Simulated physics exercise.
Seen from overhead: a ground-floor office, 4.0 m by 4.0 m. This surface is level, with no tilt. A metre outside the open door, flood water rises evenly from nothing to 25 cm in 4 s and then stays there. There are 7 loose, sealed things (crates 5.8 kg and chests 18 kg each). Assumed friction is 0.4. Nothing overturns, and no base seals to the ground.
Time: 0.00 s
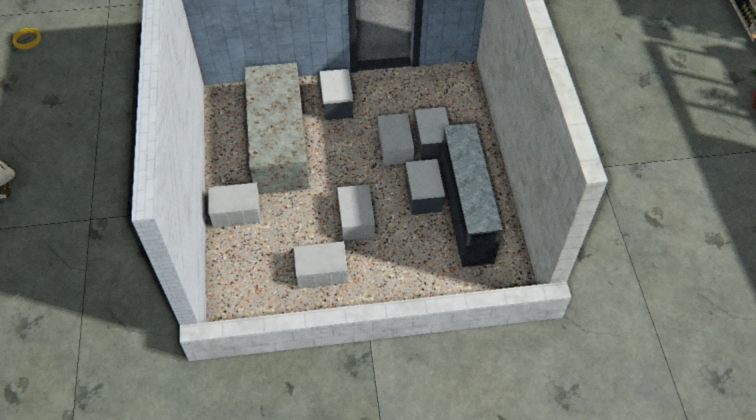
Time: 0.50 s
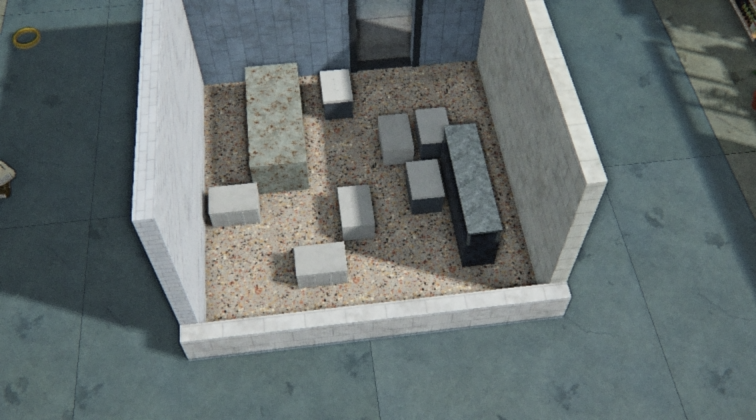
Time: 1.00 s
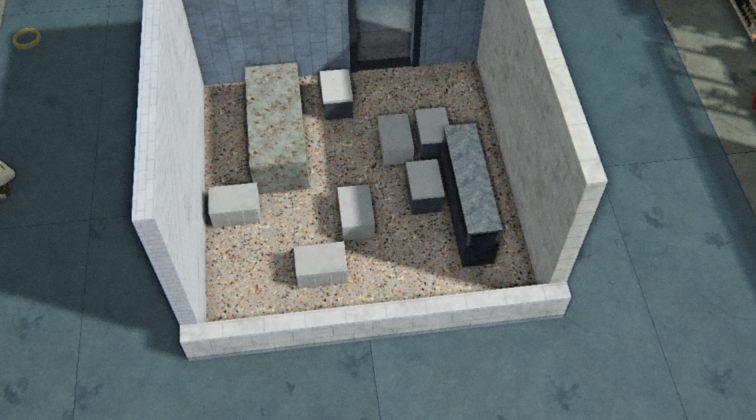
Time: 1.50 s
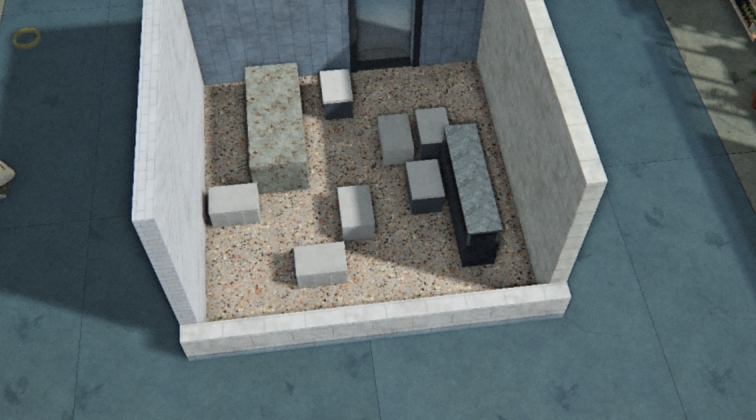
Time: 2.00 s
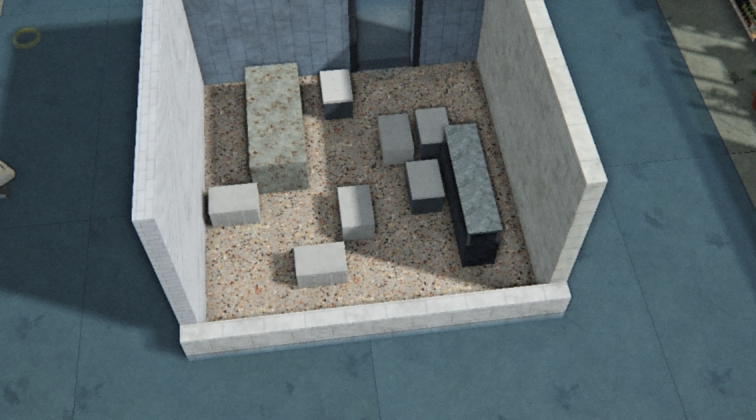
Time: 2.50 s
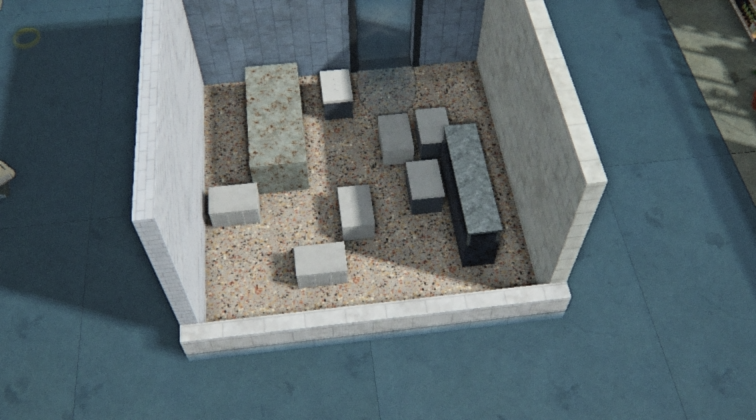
A walled room with blocks stays still as bluish water spreads over the ground outside.
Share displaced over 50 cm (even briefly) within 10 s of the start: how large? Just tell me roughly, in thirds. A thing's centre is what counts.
Roughly one to two thirds.
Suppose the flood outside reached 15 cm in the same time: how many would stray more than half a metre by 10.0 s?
Then it comes to 3.
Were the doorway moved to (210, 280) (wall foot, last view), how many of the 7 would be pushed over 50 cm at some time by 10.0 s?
Count: 4.
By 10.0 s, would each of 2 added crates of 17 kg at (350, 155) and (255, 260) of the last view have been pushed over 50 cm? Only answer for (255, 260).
That one is within the limit.
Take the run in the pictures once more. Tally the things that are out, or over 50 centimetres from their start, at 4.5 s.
By that point, 1.
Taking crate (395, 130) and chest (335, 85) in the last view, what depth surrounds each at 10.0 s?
Some 7 cm at the first, some 4 cm at the second.
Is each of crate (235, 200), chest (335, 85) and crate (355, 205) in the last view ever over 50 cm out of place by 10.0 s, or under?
Result, in turn: Stayed within / stayed within / exceeded.
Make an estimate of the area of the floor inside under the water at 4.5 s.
I'd estimate close to 5.5 m2.
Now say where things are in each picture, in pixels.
In the first picture, a crate at (356, 205) rests on the ground; a chest at (425, 178) rests on the ground; water covers 0.0 m2; 0 of 7 have shifted.
In the second picture, a crate at (356, 205), on the bottom; a chest at (425, 178) rests on the ground; 0.0 m2 under water; 0 of 7 have shifted.
In the third picture, a crate at (356, 205) rests on the ground; a chest at (425, 178) rests on the ground; water covers 0.0 m2; 0 of 7 have shifted.
In the fourth picture, a crate at (356, 205), on the bottom; a chest at (425, 178), on the bottom; 0.0 m2 under water; 0 of 7 have shifted.
In the fifth picture, a crate at (356, 205), on the bottom; a chest at (425, 178), on the bottom; 0.1 m2 under water; 0 of 7 have shifted.
In the sixth picture, a crate at (356, 205), on the bottom; a chest at (425, 178) rests on the ground; water covers 0.6 m2; 0 of 7 have shifted.
After 3.5 s 0 of 7 are over 50 cm from their spots; 0 afloat.
After 4.5 s 1 of 7 are over 50 cm from their spots; 1 afloat.
After 7.0 s 4 of 7 are over 50 cm from their spots; 3 afloat.
After 10.0 s 4 of 7 are over 50 cm from their spots, and 4 have been at some point; 5 afloat.
